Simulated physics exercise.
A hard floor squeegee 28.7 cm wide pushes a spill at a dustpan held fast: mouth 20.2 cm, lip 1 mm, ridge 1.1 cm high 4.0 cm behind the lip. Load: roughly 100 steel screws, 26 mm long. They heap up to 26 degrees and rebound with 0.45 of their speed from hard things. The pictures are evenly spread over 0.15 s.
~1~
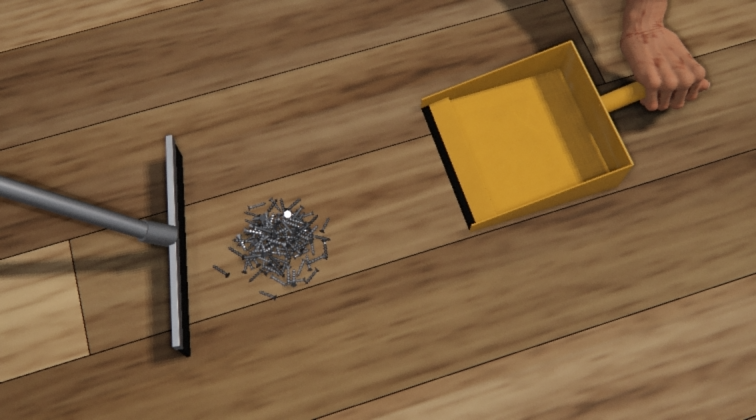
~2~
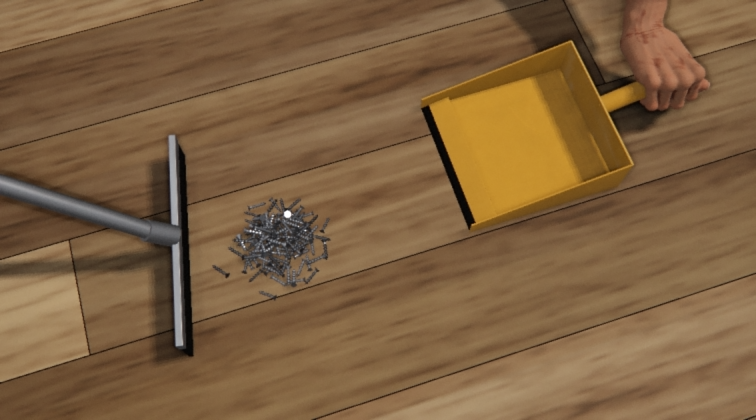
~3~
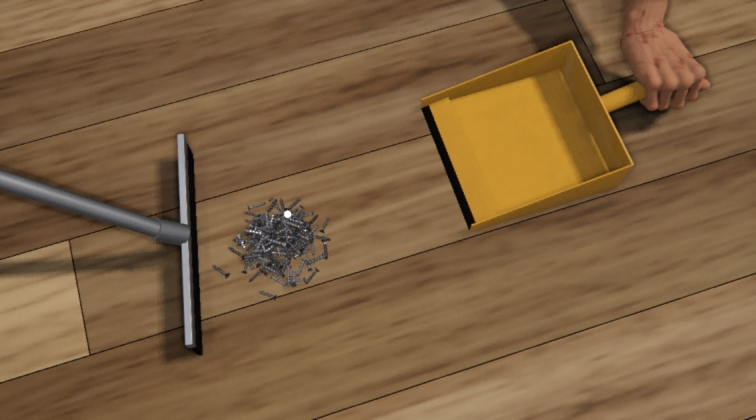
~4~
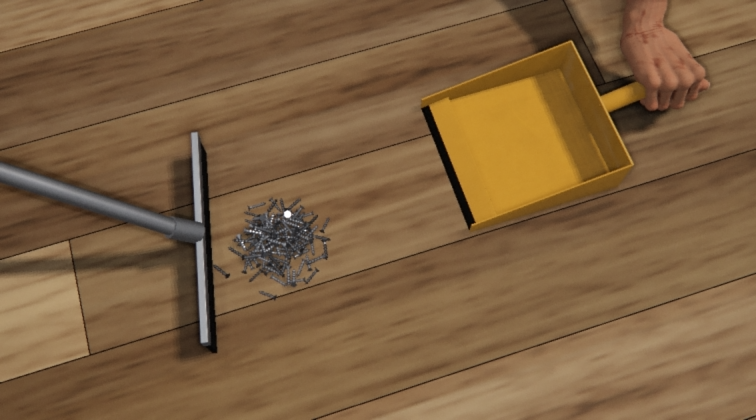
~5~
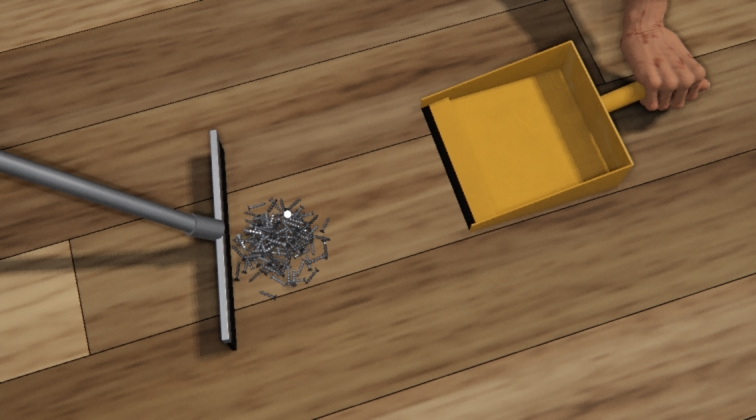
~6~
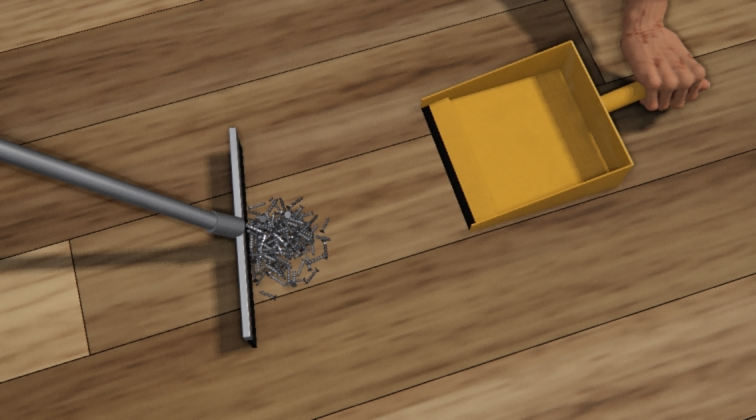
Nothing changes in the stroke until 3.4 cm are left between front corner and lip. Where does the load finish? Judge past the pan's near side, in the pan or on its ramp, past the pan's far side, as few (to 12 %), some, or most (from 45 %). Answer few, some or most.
Past the pan's near side: Some; in the pan or on its ramp: Some; past the pan's far side: Few.
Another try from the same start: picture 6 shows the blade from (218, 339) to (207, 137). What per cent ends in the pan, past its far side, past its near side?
Pan 0, far 0, near 30.
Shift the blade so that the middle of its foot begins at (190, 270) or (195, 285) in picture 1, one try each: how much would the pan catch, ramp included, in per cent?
About 25 and 25 per cent.
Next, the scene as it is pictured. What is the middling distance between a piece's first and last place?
Roughly 24 cm.
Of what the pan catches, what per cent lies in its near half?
About 90 per cent.
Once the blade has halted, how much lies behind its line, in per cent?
Some 0 per cent.
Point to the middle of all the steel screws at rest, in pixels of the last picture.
Near (460, 215).
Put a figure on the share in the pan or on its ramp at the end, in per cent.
Some 20 per cent.
Then, 0.15 s after the last picture, middle of the blade 16 cm from the lip; 0 % over the lip, far side 0 %, near side 15 %.
Then, 0.24 s after the last picture, middle of the blade 9 cm from the lip; 0 % over the lip, far side 0 %, near side 20 %.
Then, 0.47 s after the last picture, middle of the blade 6 cm from the lip; 20 % over the lip, far side 0 %, near side 30 %.
In the end, near side 30 %, pan 20 %, far side 0 %, in front of the lip or behind the blade 50 %.
